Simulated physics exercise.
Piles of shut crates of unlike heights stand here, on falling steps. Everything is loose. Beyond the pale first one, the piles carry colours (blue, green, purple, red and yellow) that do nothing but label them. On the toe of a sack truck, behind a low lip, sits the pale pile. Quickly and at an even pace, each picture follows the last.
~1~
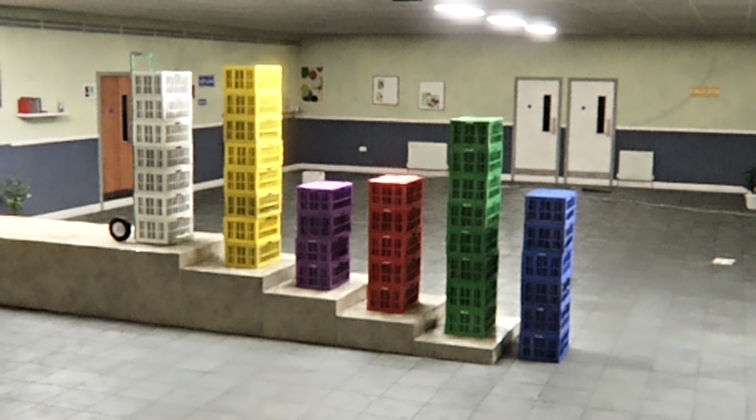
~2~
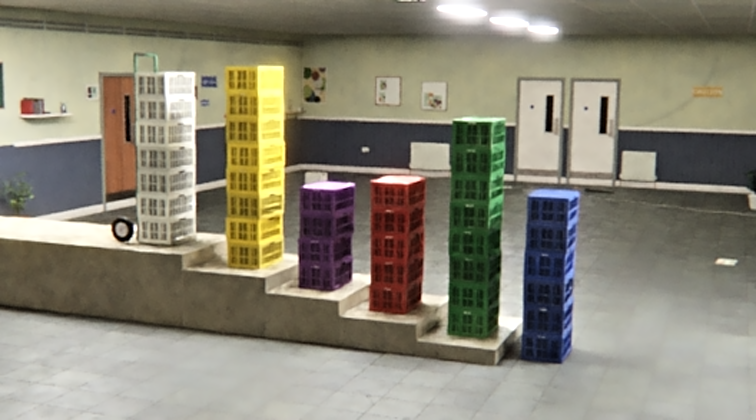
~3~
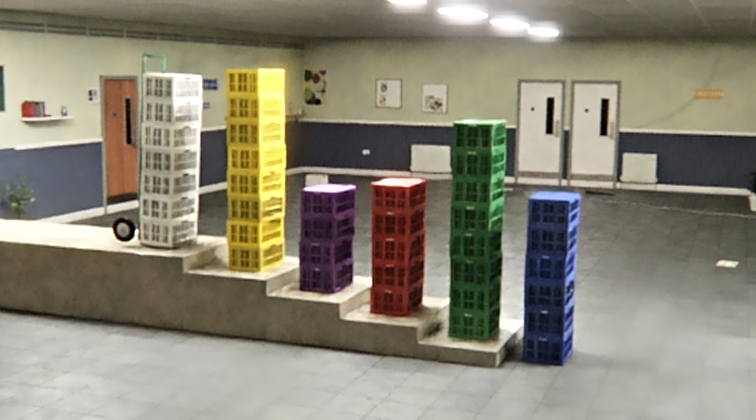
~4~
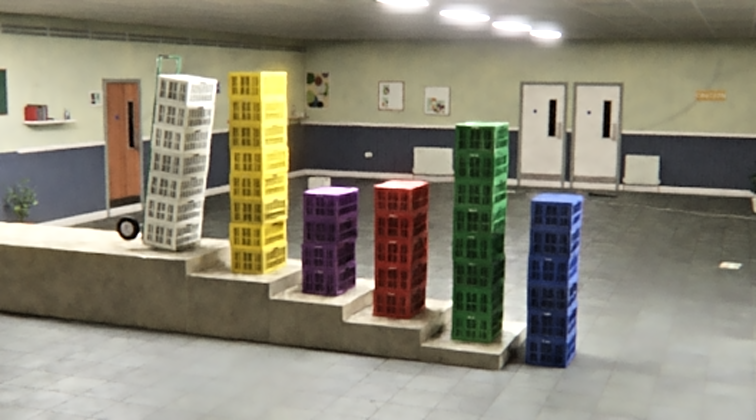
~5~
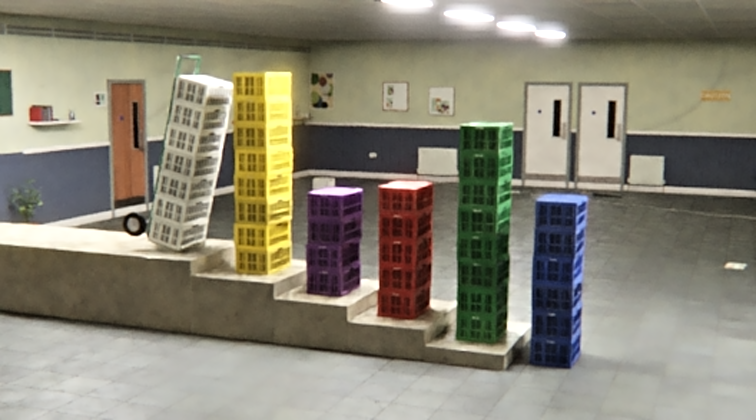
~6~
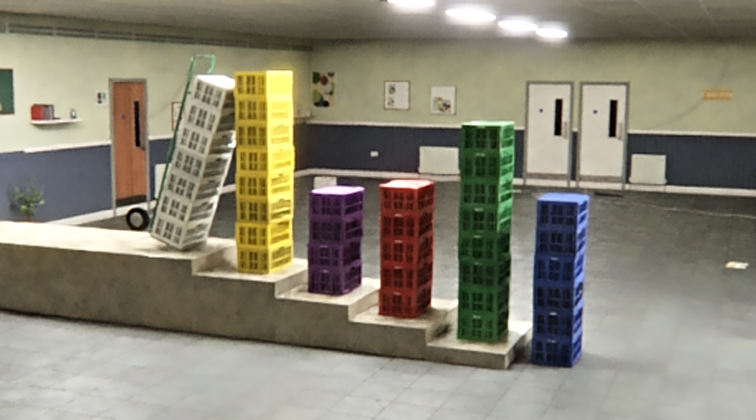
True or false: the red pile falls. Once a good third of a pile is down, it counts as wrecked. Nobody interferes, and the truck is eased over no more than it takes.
True.
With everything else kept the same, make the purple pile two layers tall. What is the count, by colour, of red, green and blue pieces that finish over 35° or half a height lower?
The counts are red 2, green 8 and blue 6.
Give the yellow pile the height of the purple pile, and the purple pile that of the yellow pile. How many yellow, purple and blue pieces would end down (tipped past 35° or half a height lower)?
Yellow 0, purple 0, blue 0.
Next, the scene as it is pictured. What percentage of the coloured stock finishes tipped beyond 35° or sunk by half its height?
I'd say around 85 per cent of them.
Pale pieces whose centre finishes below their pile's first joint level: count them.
Counting them up gives 3.
Shortly afterwards, 7 of the pale pile down; none of the 5 red crates down (6 of 31 in all colours); top red crate a little from its place; top yellow crate on its side.
Next, 7 of the pale pile down; 4 of the 5 red crates down (22 of 31 in all colours); top red crate tilted steeply, some two heights lower; top yellow crate upside down.
In the end, 6 of the pale pile down; 4 of the 5 red crates down (26 of 31 in all colours); top red crate tilted steeply, some three heights lower; top blue crate upside down. From the last view, middles, top red crate near (547, 289).
